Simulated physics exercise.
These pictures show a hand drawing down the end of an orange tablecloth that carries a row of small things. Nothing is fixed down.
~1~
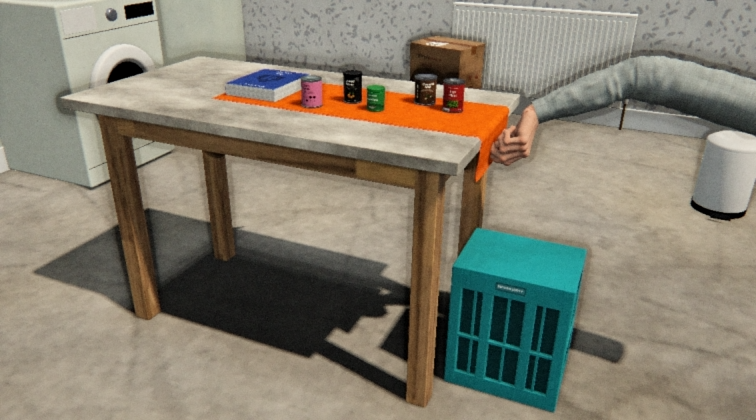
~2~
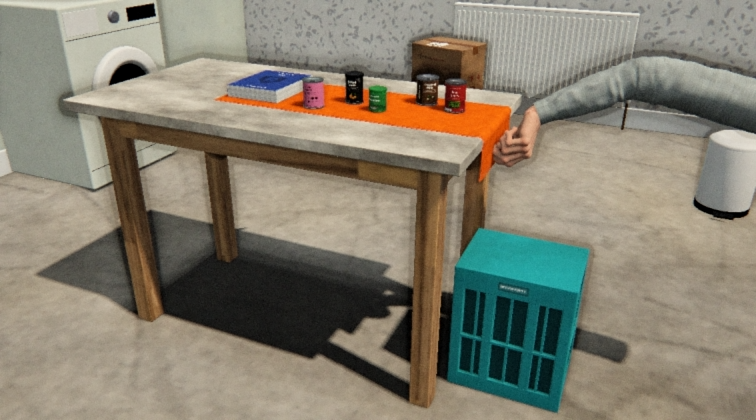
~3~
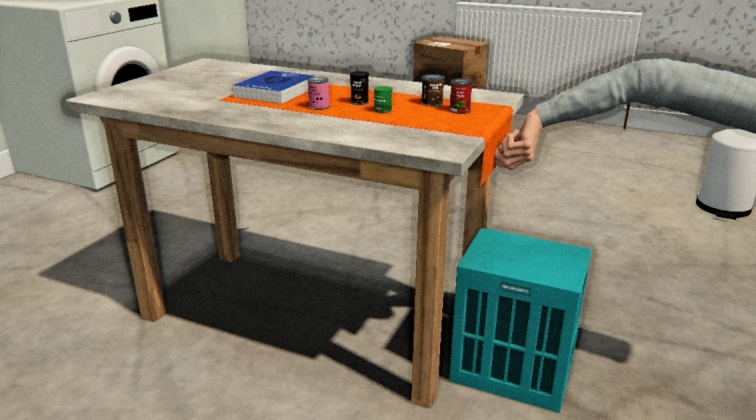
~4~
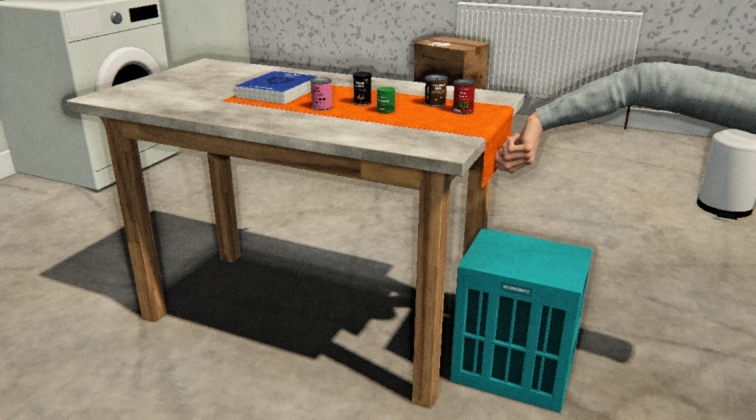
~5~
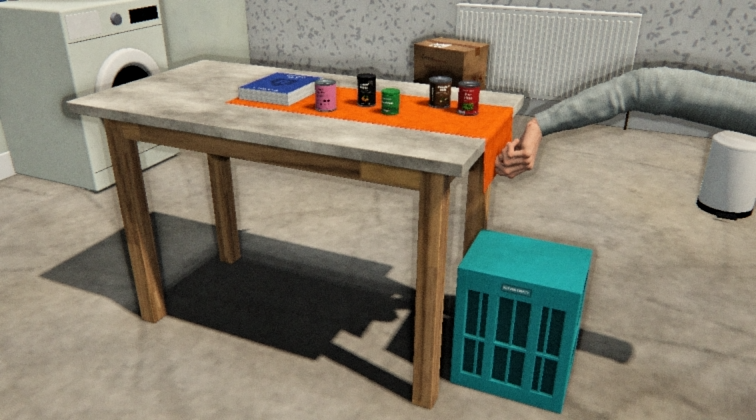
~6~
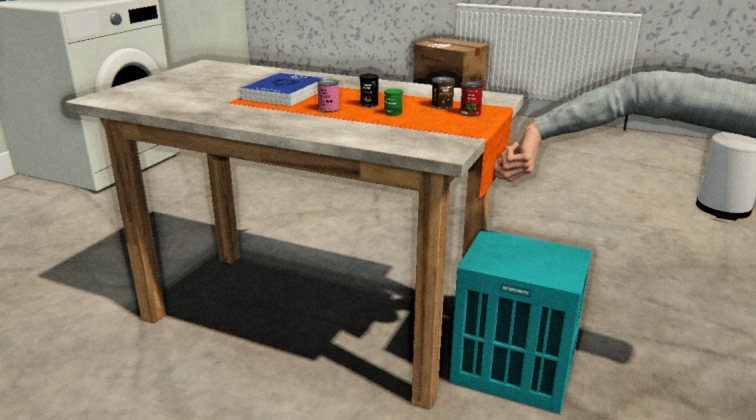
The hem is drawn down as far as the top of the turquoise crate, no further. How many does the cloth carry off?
The table loses two.
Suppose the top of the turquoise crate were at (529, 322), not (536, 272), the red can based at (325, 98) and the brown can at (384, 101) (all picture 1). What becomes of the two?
The red can keeps its place on top; the brown can drops off.
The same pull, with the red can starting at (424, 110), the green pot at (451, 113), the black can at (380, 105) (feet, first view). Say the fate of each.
The red can drops off, the green pot is carried off, the black can remains up.
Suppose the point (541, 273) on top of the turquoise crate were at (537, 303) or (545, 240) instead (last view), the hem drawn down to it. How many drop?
In that case 3 and 1.
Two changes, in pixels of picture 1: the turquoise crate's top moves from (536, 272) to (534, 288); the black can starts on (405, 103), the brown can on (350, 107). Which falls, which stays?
The black can drops off; the brown can does not fall.
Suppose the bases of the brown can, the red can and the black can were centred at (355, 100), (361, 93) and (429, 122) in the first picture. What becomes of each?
The brown can keeps its place on top; the red can holds on; the black can drops off.
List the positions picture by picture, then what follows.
In the first picture, hem (476, 182); red can (454, 81); brown can (426, 76); green pot (376, 87); black can (353, 72); pink can (311, 78); top of the crate (536, 272).
In the second picture, hem (479, 182); red can (456, 81).
In the third picture, hem (480, 185); brown can (433, 77).
In the fourth picture, hem (482, 189); green pot (386, 89); top of the crate (542, 272).
In the fifth picture, hem (484, 195); black can (366, 75).
In the sixth picture, hem (479, 198); red can (472, 84); brown can (444, 79); green pot (394, 91); black can (369, 76); pink can (328, 82).
Soon after, hem near (494, 208); all still up.
After that, hem near (493, 234); red can gone.
And then, hem on the crate; red can and brown can gone.
In the end, hem on the crate; red can and brown can gone. The count of fallen things is two.
